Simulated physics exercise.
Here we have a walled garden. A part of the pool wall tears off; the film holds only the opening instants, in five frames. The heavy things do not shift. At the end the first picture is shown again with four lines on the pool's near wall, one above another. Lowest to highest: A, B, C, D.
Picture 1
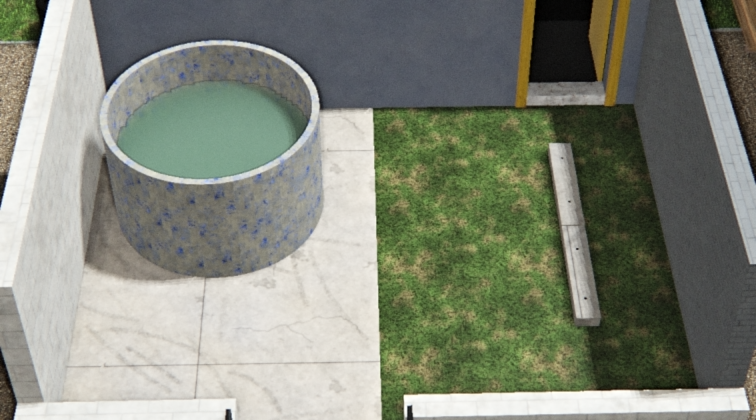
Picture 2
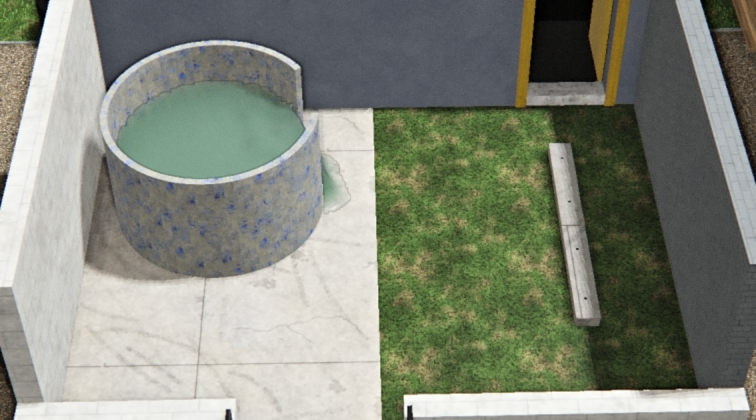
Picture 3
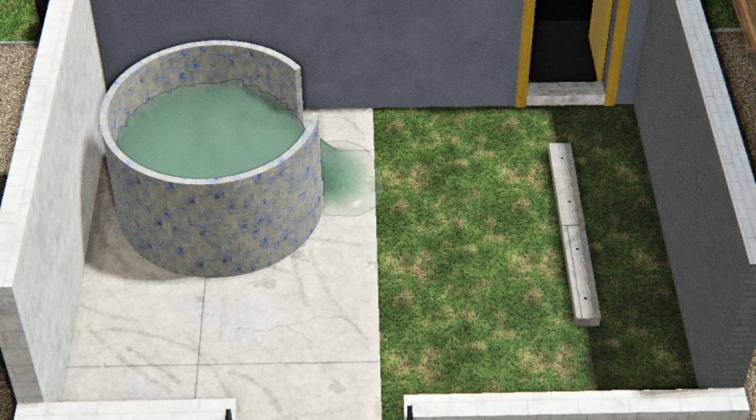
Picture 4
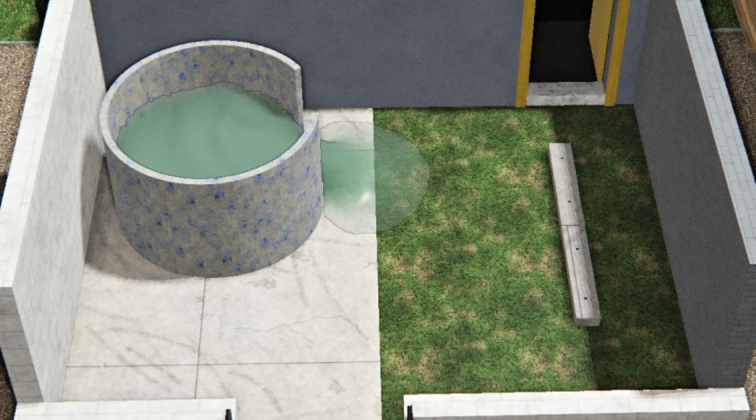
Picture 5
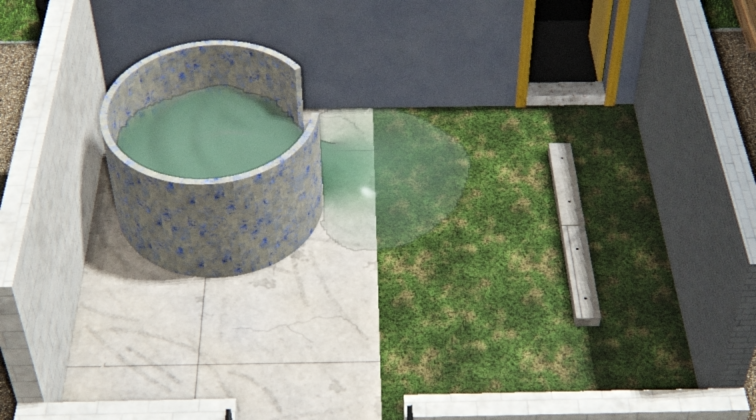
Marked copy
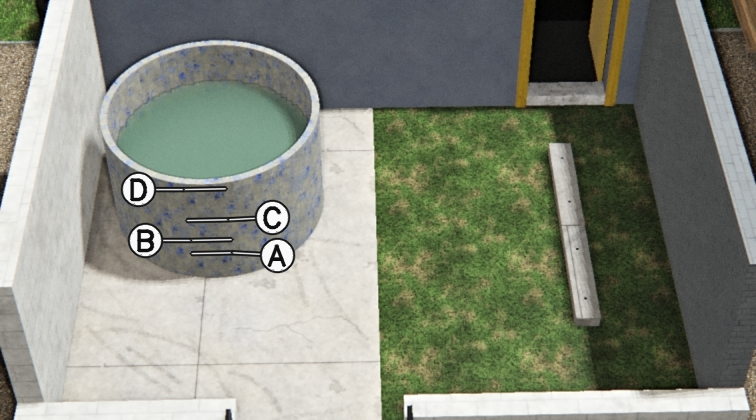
A round stone pool of green water stood in a walled garden until a gap opened in its right side, and water poured through, spreading across the pale paving and onto the grass.
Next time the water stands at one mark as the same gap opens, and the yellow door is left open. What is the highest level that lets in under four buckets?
B is the one.
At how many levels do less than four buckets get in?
Two.
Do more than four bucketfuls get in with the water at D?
Yes.
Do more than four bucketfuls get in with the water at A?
No, that is safe.
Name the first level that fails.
That would be C.
On the marked copy, A at (212, 253); B at (210, 240); C at (208, 220); D at (204, 189); from the bottom up A, B, C, D.
With A, nothing gets over.
With B, a bucket or two gets in.
With C, about 11 bucketfuls get in.
With D, dozens of bucketfuls pour in.
